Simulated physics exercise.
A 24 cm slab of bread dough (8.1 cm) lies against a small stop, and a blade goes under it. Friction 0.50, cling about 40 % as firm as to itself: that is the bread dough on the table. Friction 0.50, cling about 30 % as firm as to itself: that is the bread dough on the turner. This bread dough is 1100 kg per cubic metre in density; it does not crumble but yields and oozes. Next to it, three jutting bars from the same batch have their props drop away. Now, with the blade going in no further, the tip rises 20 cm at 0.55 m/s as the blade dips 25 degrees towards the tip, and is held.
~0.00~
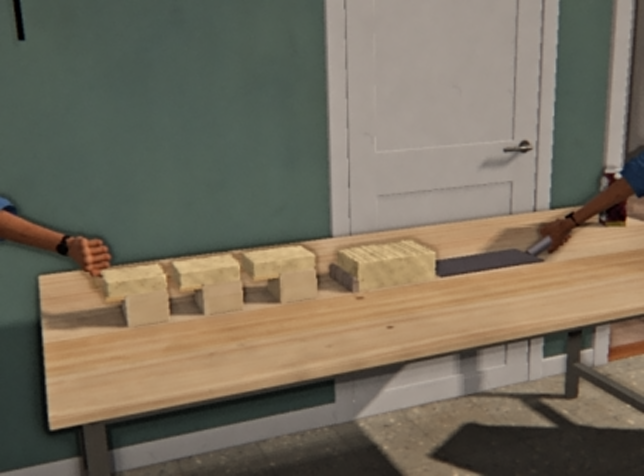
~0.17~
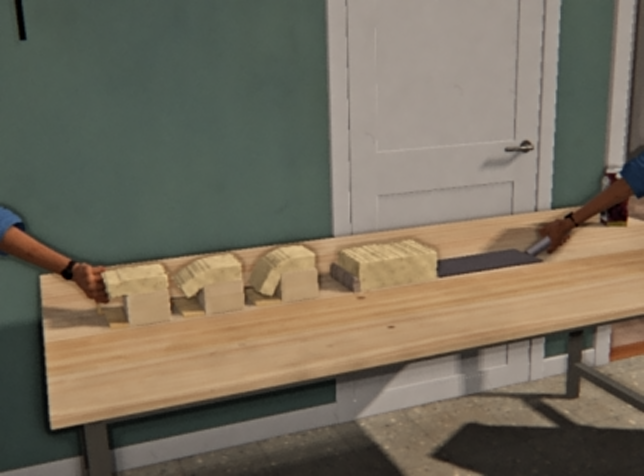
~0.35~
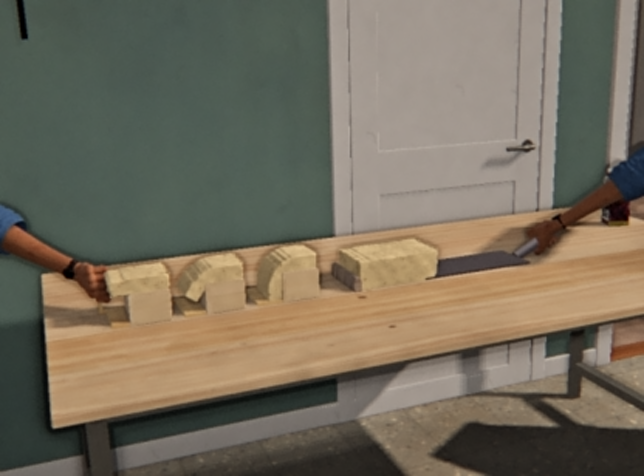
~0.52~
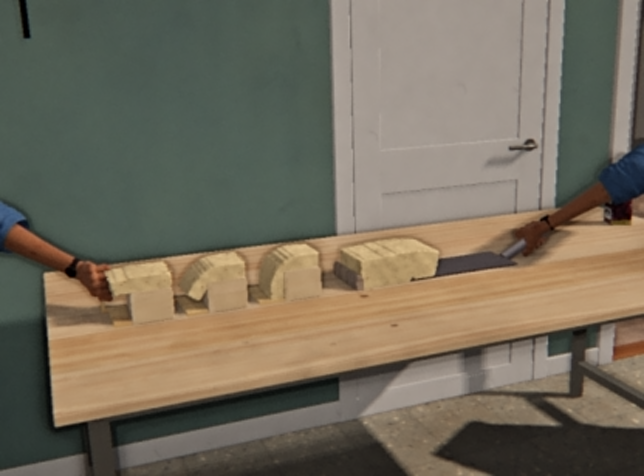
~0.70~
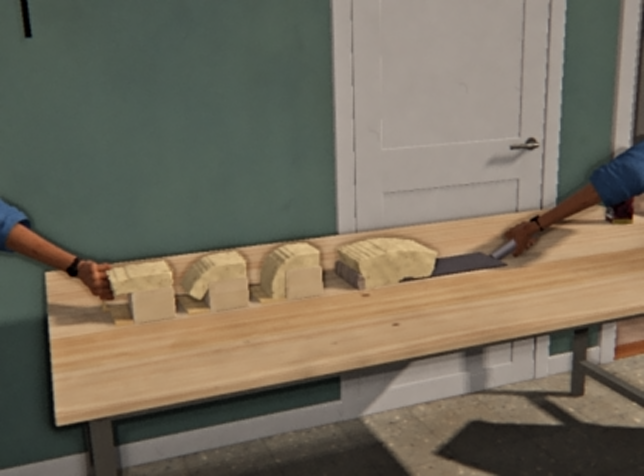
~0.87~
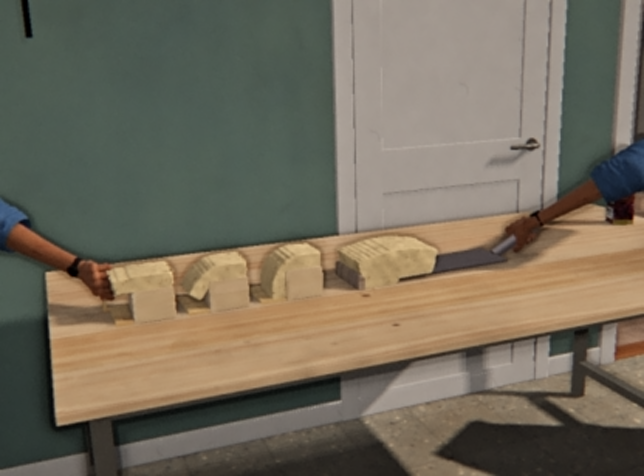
A hand at the left drew back from three pale dough bars, whose unsupported ends sagged by differing amounts, then a hand at the right slid a dark blade leftward under a larger slab, which bulged.
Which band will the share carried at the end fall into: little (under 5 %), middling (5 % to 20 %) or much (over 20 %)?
Little.
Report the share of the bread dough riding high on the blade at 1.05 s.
Some 35 in a hundred.
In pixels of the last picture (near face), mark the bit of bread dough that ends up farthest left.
You'll find it close to (331, 285).
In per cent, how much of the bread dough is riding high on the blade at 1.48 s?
It should be near 0 per cent.
After 1.05 s, the tip is 10 cm up.
After 1.27 s, the tip is 20 cm up and 45 % is riding high on the blade.
After 1.48 s, the tip is 20 cm up and 0 % is riding high on the blade.
After 1.69 s, the tip is 20 cm up and 0 % is riding high on the blade.
After 1.80 s, at the end, the tip is 20 cm up and 0 % is riding high on the blade.
